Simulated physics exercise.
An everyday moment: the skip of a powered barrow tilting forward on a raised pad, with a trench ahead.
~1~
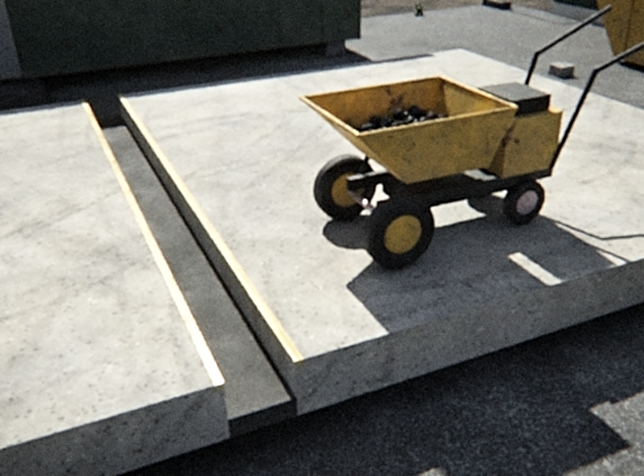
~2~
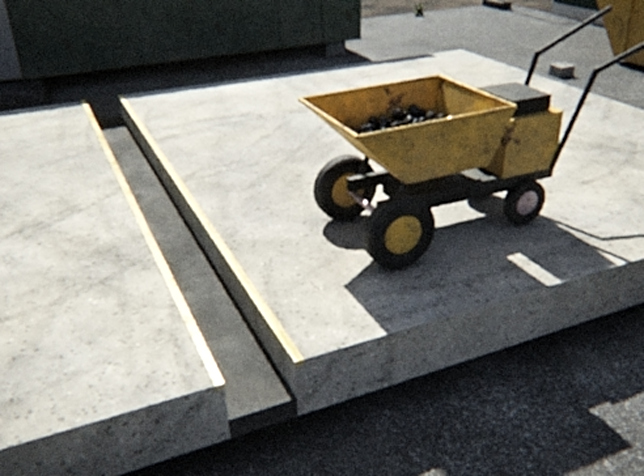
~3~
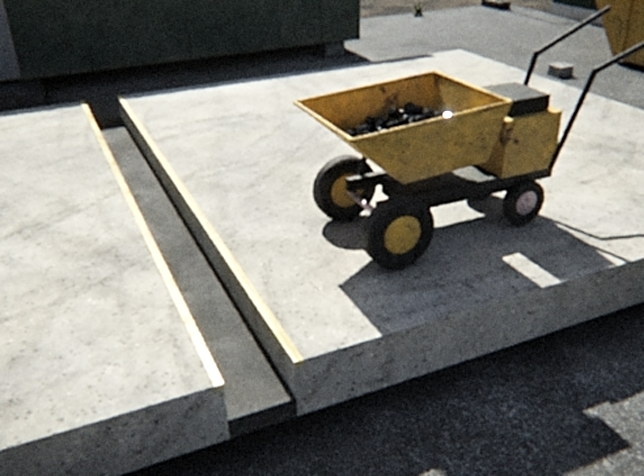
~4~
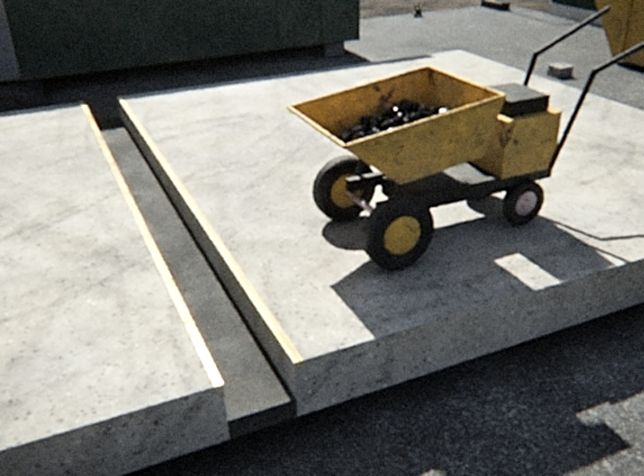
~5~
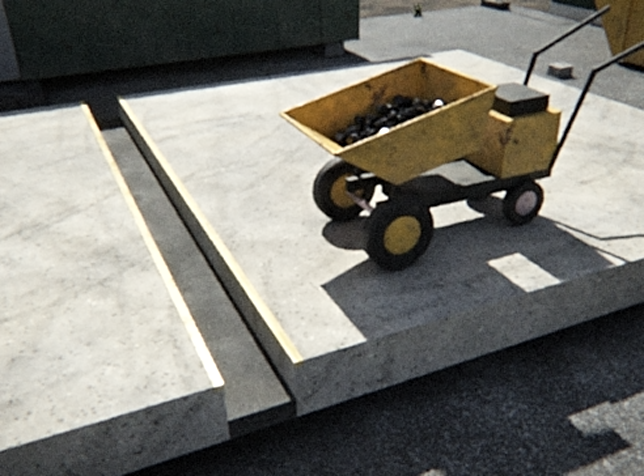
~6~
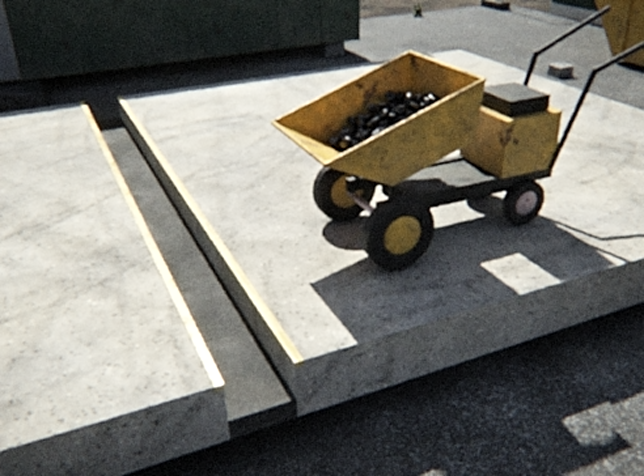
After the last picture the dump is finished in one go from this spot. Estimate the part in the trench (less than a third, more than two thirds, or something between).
In the trench: Between a third and two thirds.
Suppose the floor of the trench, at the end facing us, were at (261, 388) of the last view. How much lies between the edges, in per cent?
It comes to 50 per cent or so.
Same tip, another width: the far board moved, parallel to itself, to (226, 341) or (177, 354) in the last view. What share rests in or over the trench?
Roughly 50 per cent, and 50 per cent.
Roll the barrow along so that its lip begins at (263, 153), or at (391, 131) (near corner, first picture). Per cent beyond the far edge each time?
Roughly 50 per cent, and 0 per cent.
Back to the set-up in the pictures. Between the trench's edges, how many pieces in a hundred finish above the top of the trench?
Close to 0 per cent.
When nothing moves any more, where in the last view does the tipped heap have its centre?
Roughly at (212, 305).
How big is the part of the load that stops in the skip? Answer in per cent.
Close to 40 per cent.
Just after the last frame, skip tipped steeply; every one in the skip.
A moment on, skip tipped right over; roughly two thirds in the skip; roughly a quarter short of the trench; about a tenth in or heaped over the trench.
Further on, skip tipped right over; roughly a third in the skip; about a tenth short of the trench; roughly half in or heaped over the trench.
When it is over, skip tipped right over; roughly a third in the skip; about a tenth short of the trench; roughly half in or heaped over the trench; not one beyond it.
